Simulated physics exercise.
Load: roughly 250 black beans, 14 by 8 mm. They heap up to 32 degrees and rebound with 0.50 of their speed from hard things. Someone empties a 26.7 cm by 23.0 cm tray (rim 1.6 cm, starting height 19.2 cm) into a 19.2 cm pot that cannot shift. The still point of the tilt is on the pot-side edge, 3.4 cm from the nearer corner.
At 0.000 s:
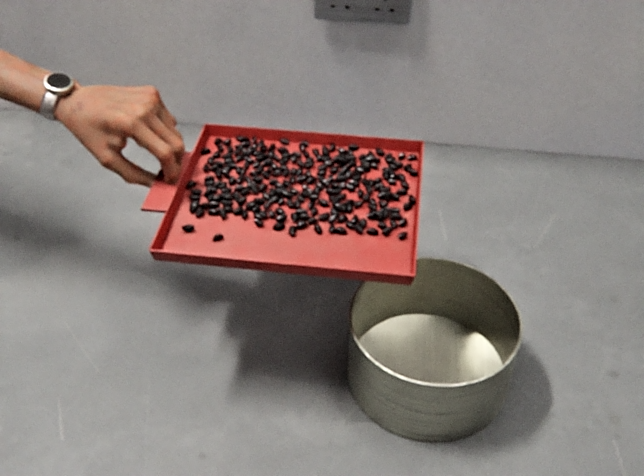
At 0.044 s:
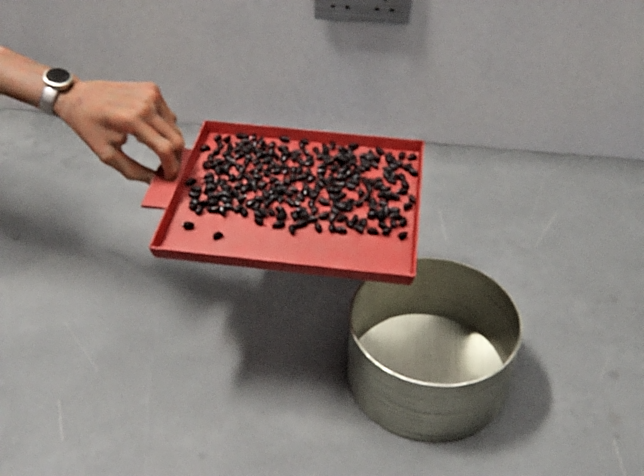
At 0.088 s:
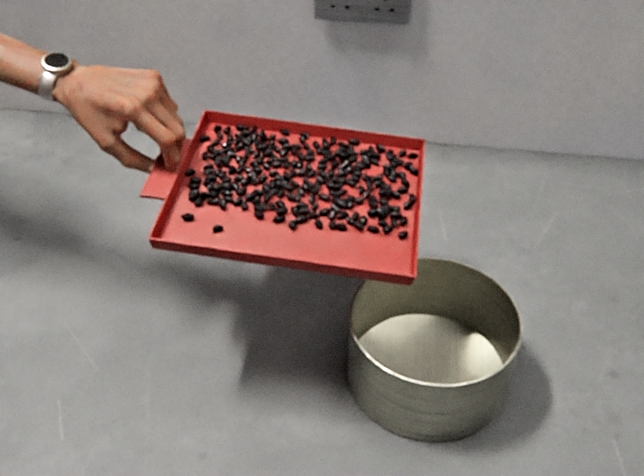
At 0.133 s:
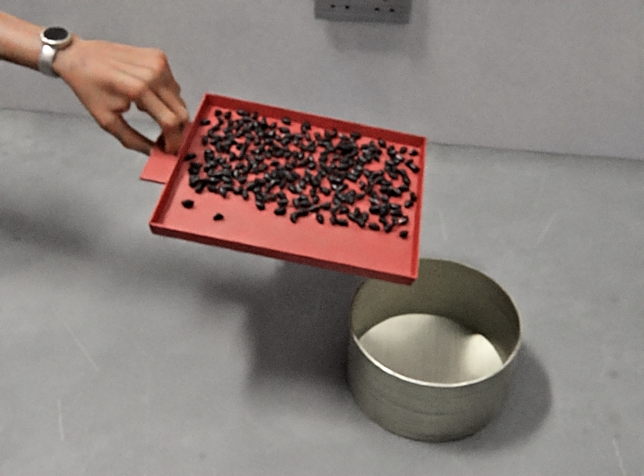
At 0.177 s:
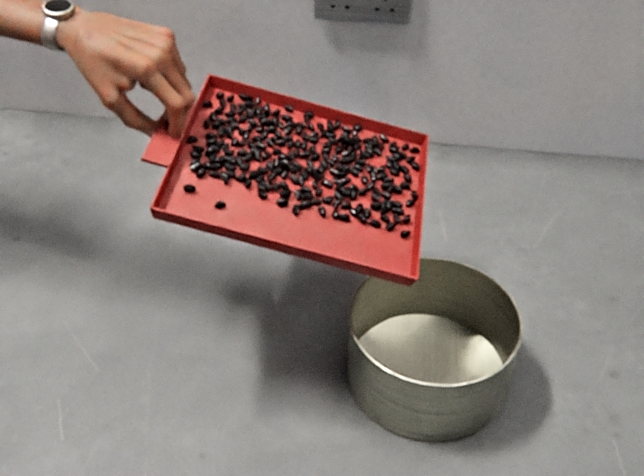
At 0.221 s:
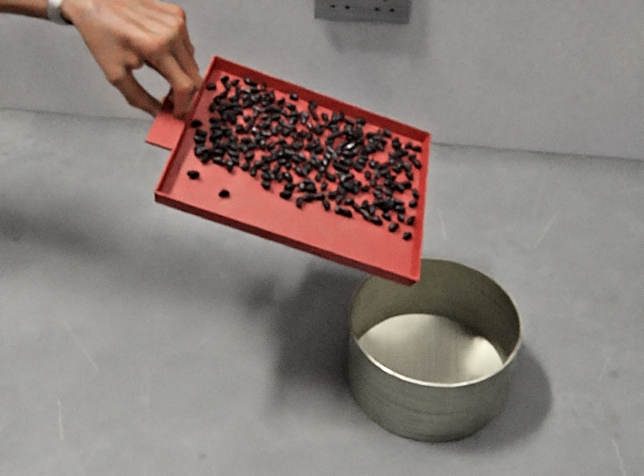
A hand raises the left side of a red tray of black beans, tilting it rightward.
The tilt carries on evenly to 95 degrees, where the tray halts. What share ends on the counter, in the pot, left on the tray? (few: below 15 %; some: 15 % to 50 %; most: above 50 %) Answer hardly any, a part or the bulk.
Counter: A part, pot: The bulk, tray: Hardly any.
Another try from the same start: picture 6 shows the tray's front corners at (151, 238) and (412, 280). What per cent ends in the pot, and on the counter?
Pot 50, counter 50.
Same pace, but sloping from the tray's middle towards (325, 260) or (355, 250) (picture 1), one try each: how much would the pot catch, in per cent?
About 45 and 75 per cent.
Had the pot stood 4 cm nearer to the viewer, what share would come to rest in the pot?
It would be near 60 per cent.
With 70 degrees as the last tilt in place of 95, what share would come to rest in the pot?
Then about 55 per cent.
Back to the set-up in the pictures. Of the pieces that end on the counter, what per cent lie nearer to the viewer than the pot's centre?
Some 30 per cent.
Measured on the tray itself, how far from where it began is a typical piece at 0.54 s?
Roughly 8 cm.
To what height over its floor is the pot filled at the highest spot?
About 2.0 cm.
After 0.54 s, tilt 57 degrees; the tray holds 100 %, the pot 0 %.
Then, at 0.75 s, tilt 82 degrees; the tray holds 40 %, the pot 15 %.
After 1.07 s, tilt 95 degrees; the tray holds 0 %, the pot 65 %.
By 2.3 s all is still; counter 30 %, pot 70 %, tray 0 %.
